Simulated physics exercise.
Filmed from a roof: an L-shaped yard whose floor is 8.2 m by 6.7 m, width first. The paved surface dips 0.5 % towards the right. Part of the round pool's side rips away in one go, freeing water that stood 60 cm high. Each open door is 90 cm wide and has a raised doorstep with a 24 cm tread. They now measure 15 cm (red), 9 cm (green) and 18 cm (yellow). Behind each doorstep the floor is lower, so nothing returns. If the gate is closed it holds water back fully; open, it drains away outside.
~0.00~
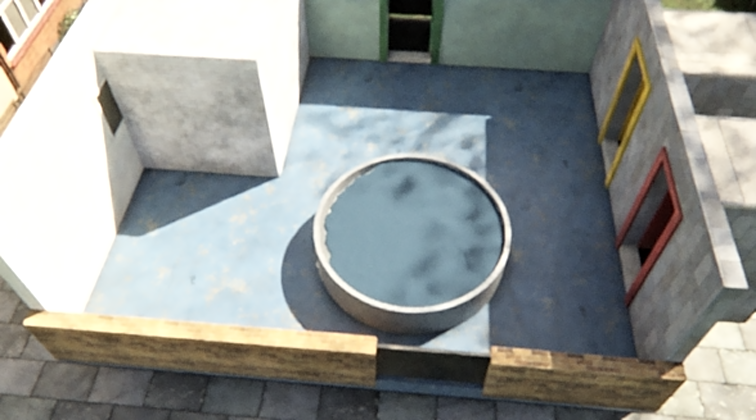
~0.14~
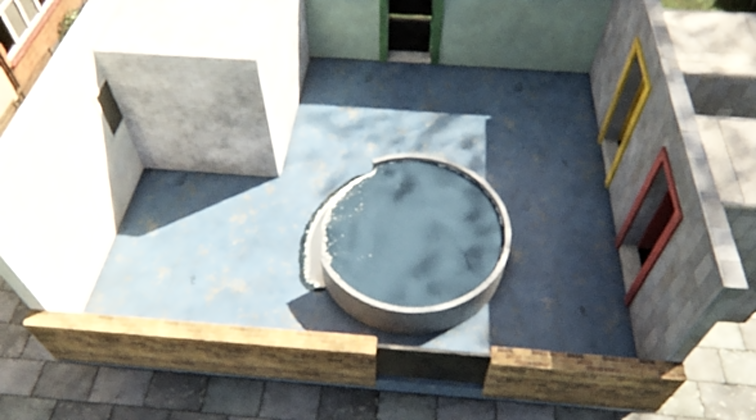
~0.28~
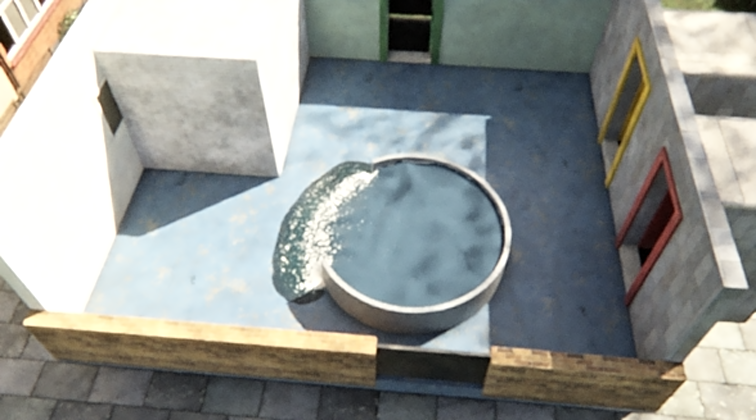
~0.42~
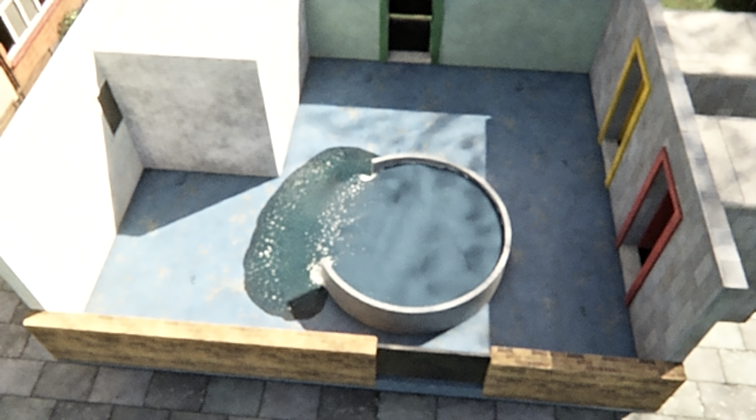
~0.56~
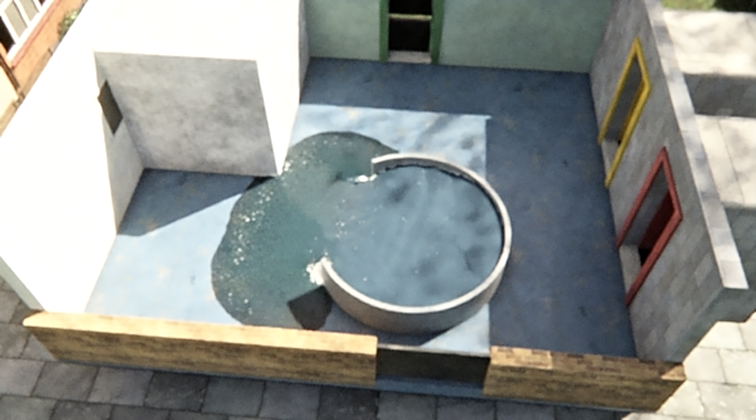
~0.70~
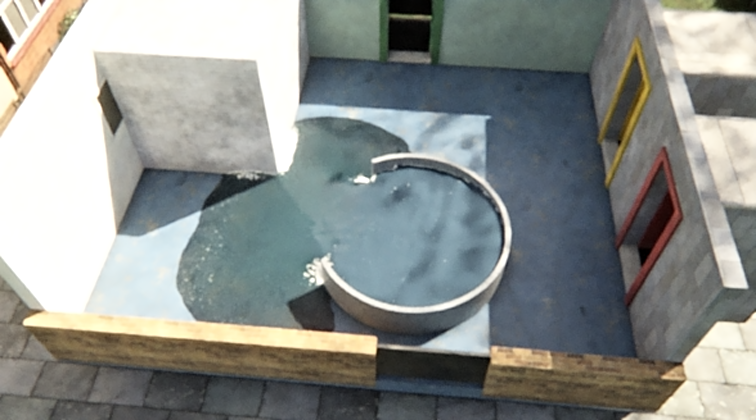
A walled courtyard with a worn blue floor is seen from a high, fixed viewpoint. A round pool with a pale rim stands right of centre, a white block fills the upper left, and a green doorway opens at the back, with yellow and red ones along the right wall. The pool's left side breaks away, and foaming water pours out, spreading leftward across the floor in a dark, widening sheet.
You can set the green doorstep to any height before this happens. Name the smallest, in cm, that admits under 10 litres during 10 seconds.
At least 9 cm or so.
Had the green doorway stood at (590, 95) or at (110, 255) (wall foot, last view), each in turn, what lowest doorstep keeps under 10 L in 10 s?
Roughly 10.5 and 25 cm.
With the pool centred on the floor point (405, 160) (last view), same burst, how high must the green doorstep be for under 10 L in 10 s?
About 16 cm.
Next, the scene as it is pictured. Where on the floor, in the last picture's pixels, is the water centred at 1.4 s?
Near (359, 235).
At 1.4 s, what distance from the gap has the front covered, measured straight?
Roughly 4.4 m.
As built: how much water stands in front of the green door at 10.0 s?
Some 8.0 cm.
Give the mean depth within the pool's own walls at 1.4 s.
About 40 cm.
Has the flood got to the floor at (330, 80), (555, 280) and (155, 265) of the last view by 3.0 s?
In turn: Under water, still dry, flooded.
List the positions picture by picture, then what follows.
Still water, 60 cm deep, in the round pool at (412, 229); the green door at (411, 21) is dry, in the first frame.
The front is at (305, 281), 0.3 m from the gap at (328, 218); 0.6 m2 of floor is wet, 60 cm left at the back, in the second frame.
The gap is at (328, 220), the front 0.7 m out at (344, 165); the back of the round pool holds 60 cm, in the third frame.
Water pours out at (328, 221) and has run 1.2 m, to (248, 263); about 7 cm deep outside, 60 cm at the back, in the fourth frame.
Water pours out at (328, 222) and has run 1.7 m, to (216, 267); about 6 cm deep outside, 60 cm at the back, in the fifth frame.
The gap is at (328, 222), the front 2.2 m out at (183, 278); the back of the round pool holds 60 cm; 2.1 m in a straight line remain to the green door at (411, 21), in the sixth frame.
After 1.4 s water covers 40 % of the floor, deepest (32 cm) near (285, 174); it has not reached the green door.
After 3.0 s water covers 45 % of the floor, deepest (38 cm) near (73, 337); 10 cm at the green door, 0 litres in over its 9 cm doorstep.
After 10.0 s water covers 95 % of the floor, deepest (16 cm) near (587, 85); 8 cm at the green door, 9 litres in over its 9 cm doorstep.
At the green door as built, the water arrived by 2.2 s and peaked near 12 cm at 3.4 s.
With a doorstep of 7.5 cm, 19 litres would have come in within the 10 s; with 10 cm, 5 litres. So under 10 litres takes about 9 cm.
